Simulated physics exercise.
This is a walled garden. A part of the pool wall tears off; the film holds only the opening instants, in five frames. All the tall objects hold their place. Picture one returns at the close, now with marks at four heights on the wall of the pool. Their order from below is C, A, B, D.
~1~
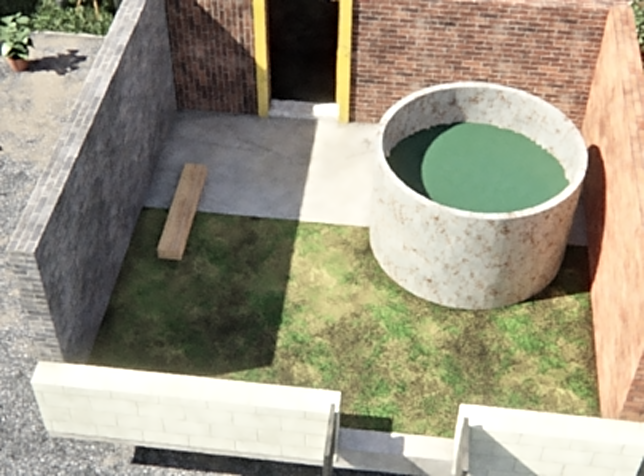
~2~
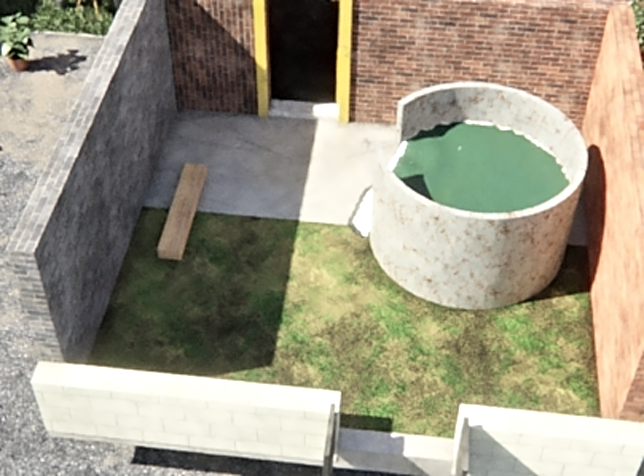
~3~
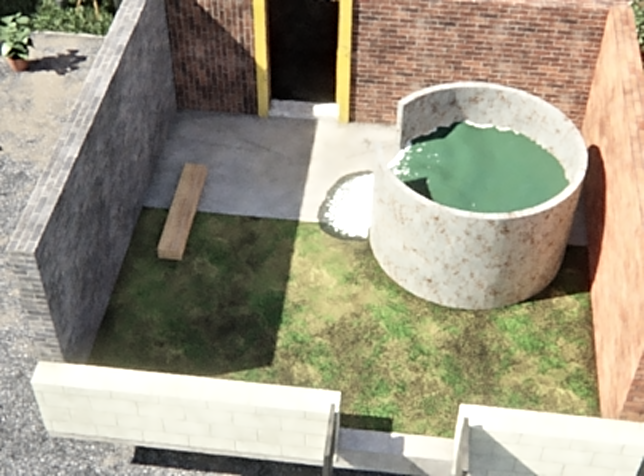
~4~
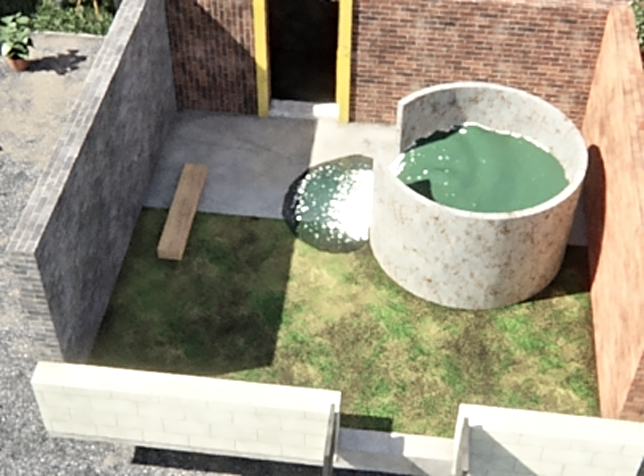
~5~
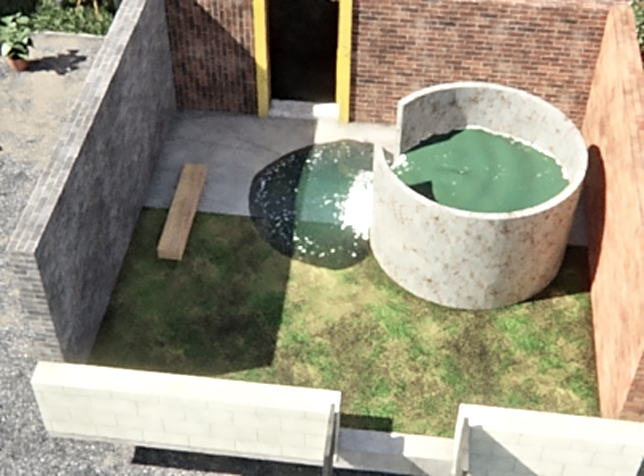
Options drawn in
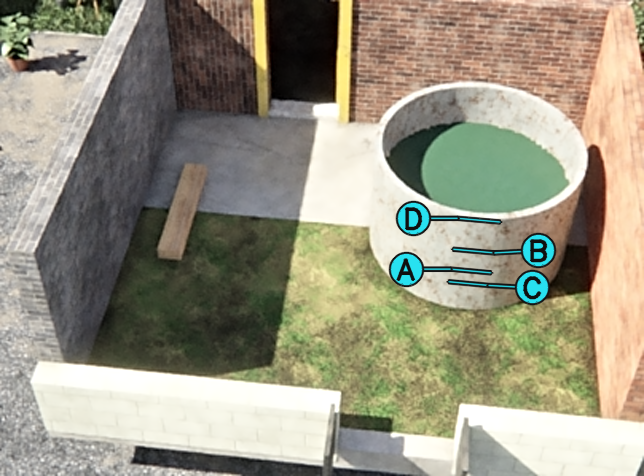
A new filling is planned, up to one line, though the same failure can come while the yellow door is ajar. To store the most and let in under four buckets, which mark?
I would pick mark C.
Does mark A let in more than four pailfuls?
Yes.
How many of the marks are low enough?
One of them.
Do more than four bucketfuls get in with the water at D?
Yes, that goes wrong.
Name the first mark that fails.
A.
In cyan, A at (470, 270); B at (473, 251); C at (468, 283); D at (478, 220); from the bottom up C, A, B, D.
With A, about 13 bucketfuls get in.
With B, dozens of bucketfuls pour in.
With C, a bucket or two gets in.
With D, dozens of bucketfuls pour in.
